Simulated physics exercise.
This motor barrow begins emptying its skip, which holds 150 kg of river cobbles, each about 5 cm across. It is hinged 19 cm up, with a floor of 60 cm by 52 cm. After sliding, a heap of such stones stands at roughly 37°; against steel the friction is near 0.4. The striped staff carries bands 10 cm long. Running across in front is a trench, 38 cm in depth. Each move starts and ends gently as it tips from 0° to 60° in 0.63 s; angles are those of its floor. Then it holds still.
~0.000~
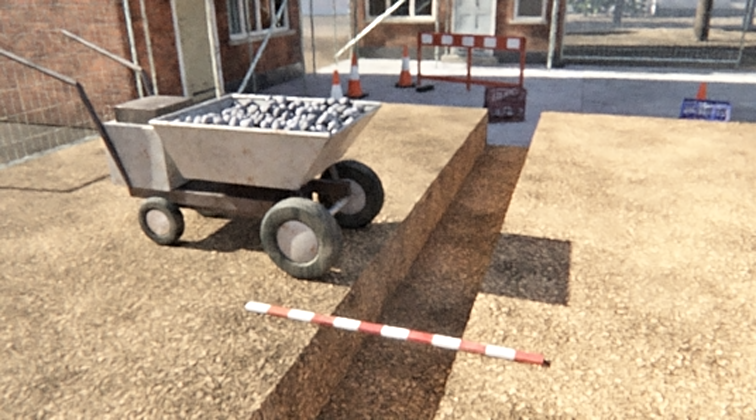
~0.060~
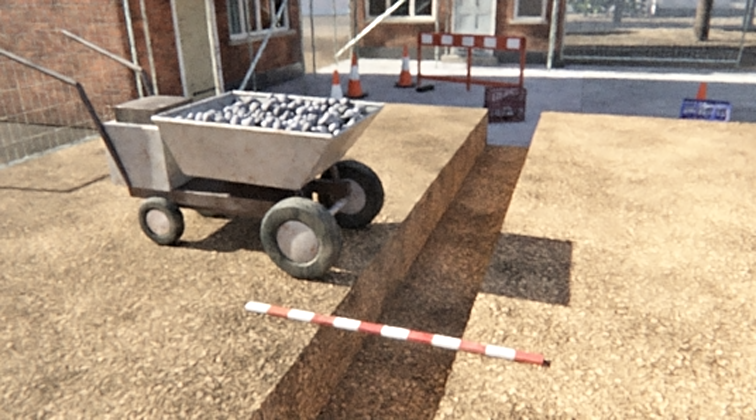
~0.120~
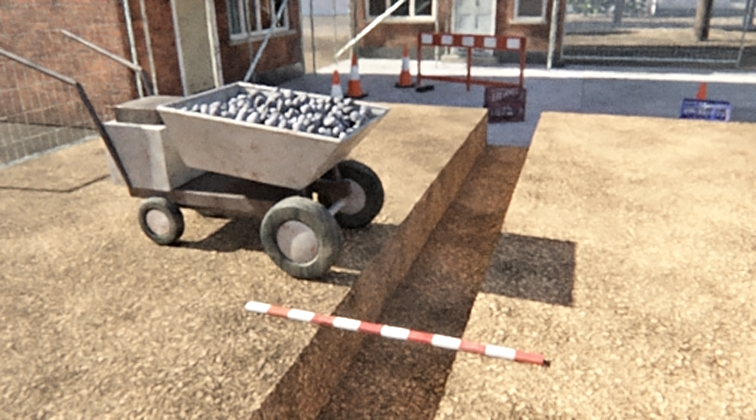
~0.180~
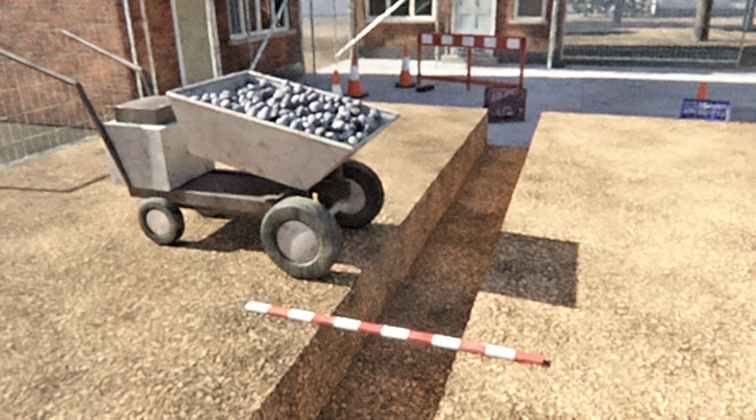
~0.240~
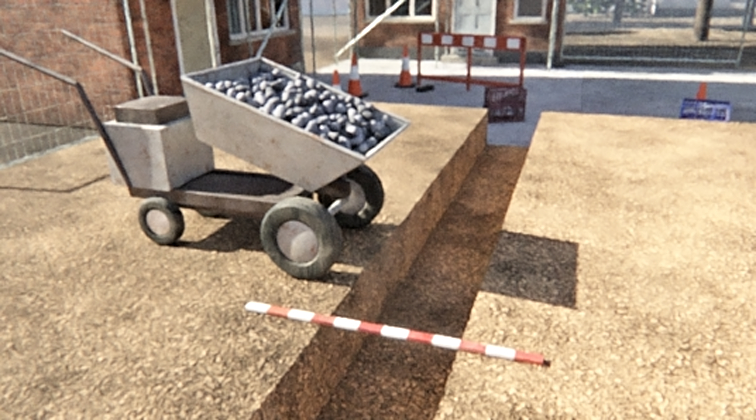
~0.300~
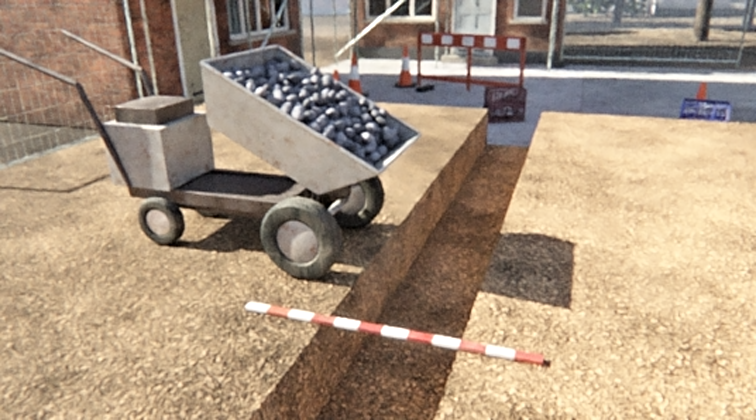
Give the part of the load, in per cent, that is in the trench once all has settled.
Close to 47 in a hundred.
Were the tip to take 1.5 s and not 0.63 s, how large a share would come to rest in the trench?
Then about 70 per cent.
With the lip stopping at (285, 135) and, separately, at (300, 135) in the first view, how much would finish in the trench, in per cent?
Some 75 and some 70 per cent, in that order.
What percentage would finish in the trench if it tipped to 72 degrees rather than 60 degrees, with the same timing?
With that change, near 60 per cent.
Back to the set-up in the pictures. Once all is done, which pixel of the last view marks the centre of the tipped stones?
Their middle lands near (474, 321).
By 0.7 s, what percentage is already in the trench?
Some 15 per cent of the load by that point.
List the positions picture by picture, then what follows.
In the first frame, lip at (329, 136), floor tilted 0°, highest stones at (300, 105).
In the second frame, the skip is at 2°, its lip at (332, 138); the top of the load is at (301, 104); the stones move at 0.4 m/s on average.
In the third frame, the skip is at 6°, its lip at (340, 142); the top of the load is at (281, 99); the stones move at 0.7 m/s on average.
In the fourth frame, lip at (352, 149), floor tilted 12°, highest stones at (268, 89); the stones move at 1.0 m/s on average.
In the fifth frame, the skip is at 19°, its lip at (366, 160); the top of the load is at (257, 79); the stones move at 1.2 m/s on average.
In the sixth frame, the skip is at 28°, its lip at (379, 174); the top of the load is at (272, 68); the stones move at 1.3 m/s on average.
After 0.5 s the floor is at 50°; 100 % in the skip; the foremost stones are at (416, 179).
After 0.7 s the floor is at 60°; 83 % in the skip, 16 % in the trench, 1 % past the trench; the foremost stones are at (487, 248).
After 1.1 s the floor is at 60°; 40 % in the skip, 27 % in the trench, 33 % past the trench; the foremost stones are at (637, 313).
After 3.0 s the floor is at 60°; 19 % in the skip, 47 % in the trench, 34 % past the trench; the foremost stones are past the picture's edge.
